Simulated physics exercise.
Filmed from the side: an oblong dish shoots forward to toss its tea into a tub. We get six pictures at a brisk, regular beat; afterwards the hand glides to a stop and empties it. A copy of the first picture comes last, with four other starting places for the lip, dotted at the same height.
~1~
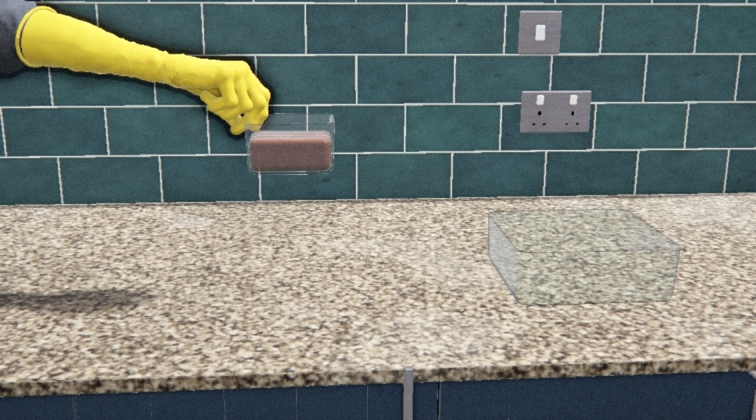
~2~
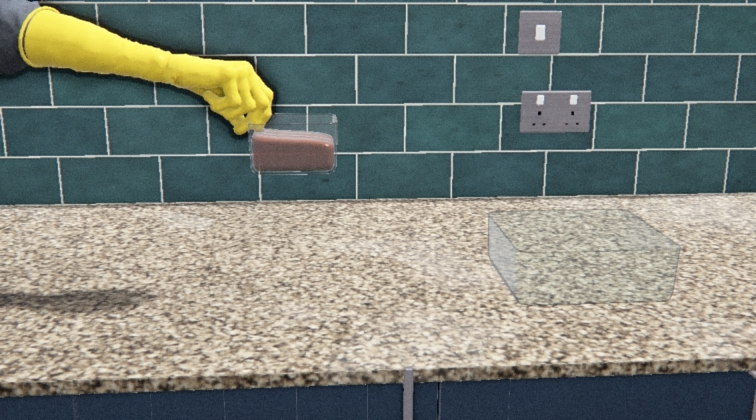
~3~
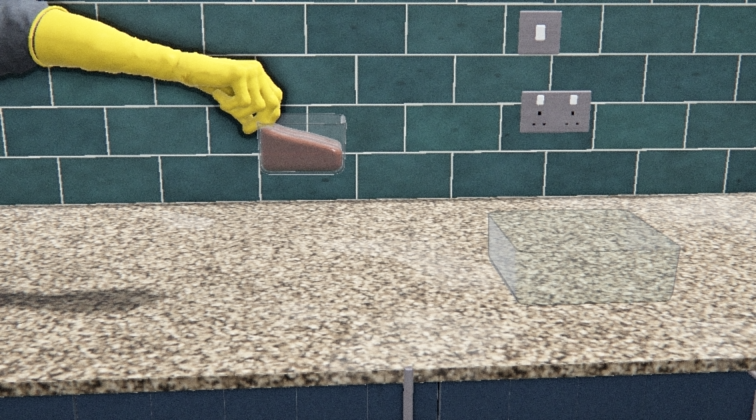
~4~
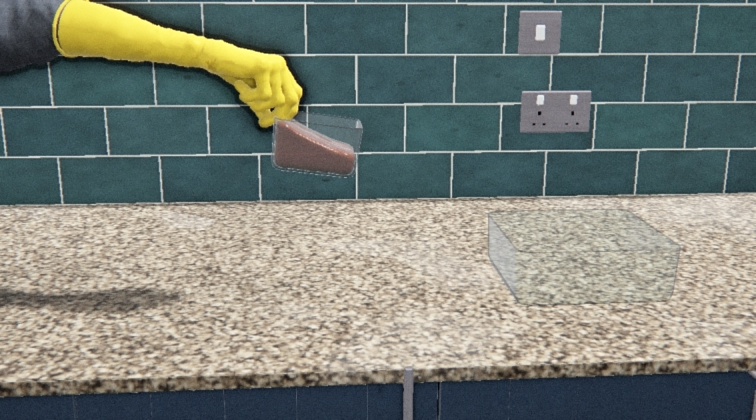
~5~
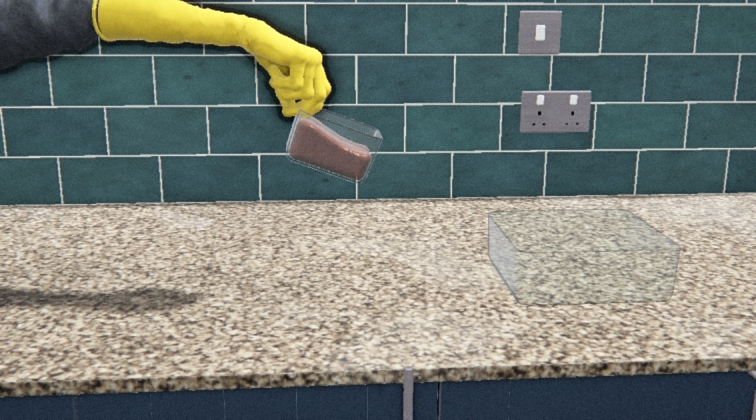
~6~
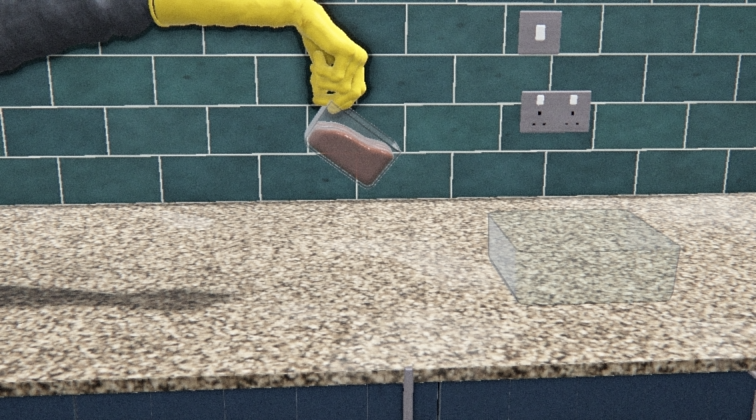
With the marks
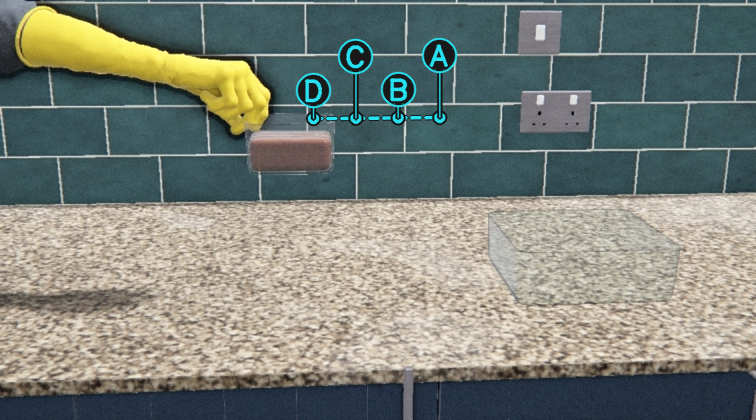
A kitchen counter of speckled brown stone, backed by dark green tiles with grey sockets and a switch, is seen from the side by a still camera. A yellow-gloved hand at the upper left holds a small clear oblong dish of reddish-brown tea, while a clear tub sits at the right. The hand moves the dish rightward, the tea sloping up its left side, then tilts it down to the right.
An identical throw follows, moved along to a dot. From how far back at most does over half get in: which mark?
C.
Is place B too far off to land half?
No, not at all.
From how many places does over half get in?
Three of the four.
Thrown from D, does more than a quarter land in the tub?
No.
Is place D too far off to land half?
Yes, that goes wrong.
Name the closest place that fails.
That would be D.
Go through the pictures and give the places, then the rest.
In the first frame, upright, lip at (331, 118); tub from (514, 304) to (671, 299); nothing has left yet.
In the second frame, upright, lip at (334, 118); nothing has left yet.
In the third frame, upright, lip at (343, 118); nothing has left yet.
In the fourth frame, tipped about 8°, lip at (359, 123); nothing has left yet.
In the fifth frame, tipped about 20°, lip at (379, 133); nothing has left yet.
In the sixth frame, tipped about 37°, lip at (398, 146); nothing has left yet.
In cyan, A at (439, 117); B at (398, 117); C at (355, 118); D at (313, 118).
If A is chosen, about 80 % lands in the tub, 6 % falls short and 15 % goes beside or beyond.
If B is chosen, about 73 % lands in the tub, 2 % falls short and 26 % goes beside or beyond.
If C is chosen, about 77 % lands in the tub, 8 % falls short and 14 % goes beside or beyond.
If D is chosen, about 8 % lands in the tub, 88 % falls short and 4 % goes beside or beyond.
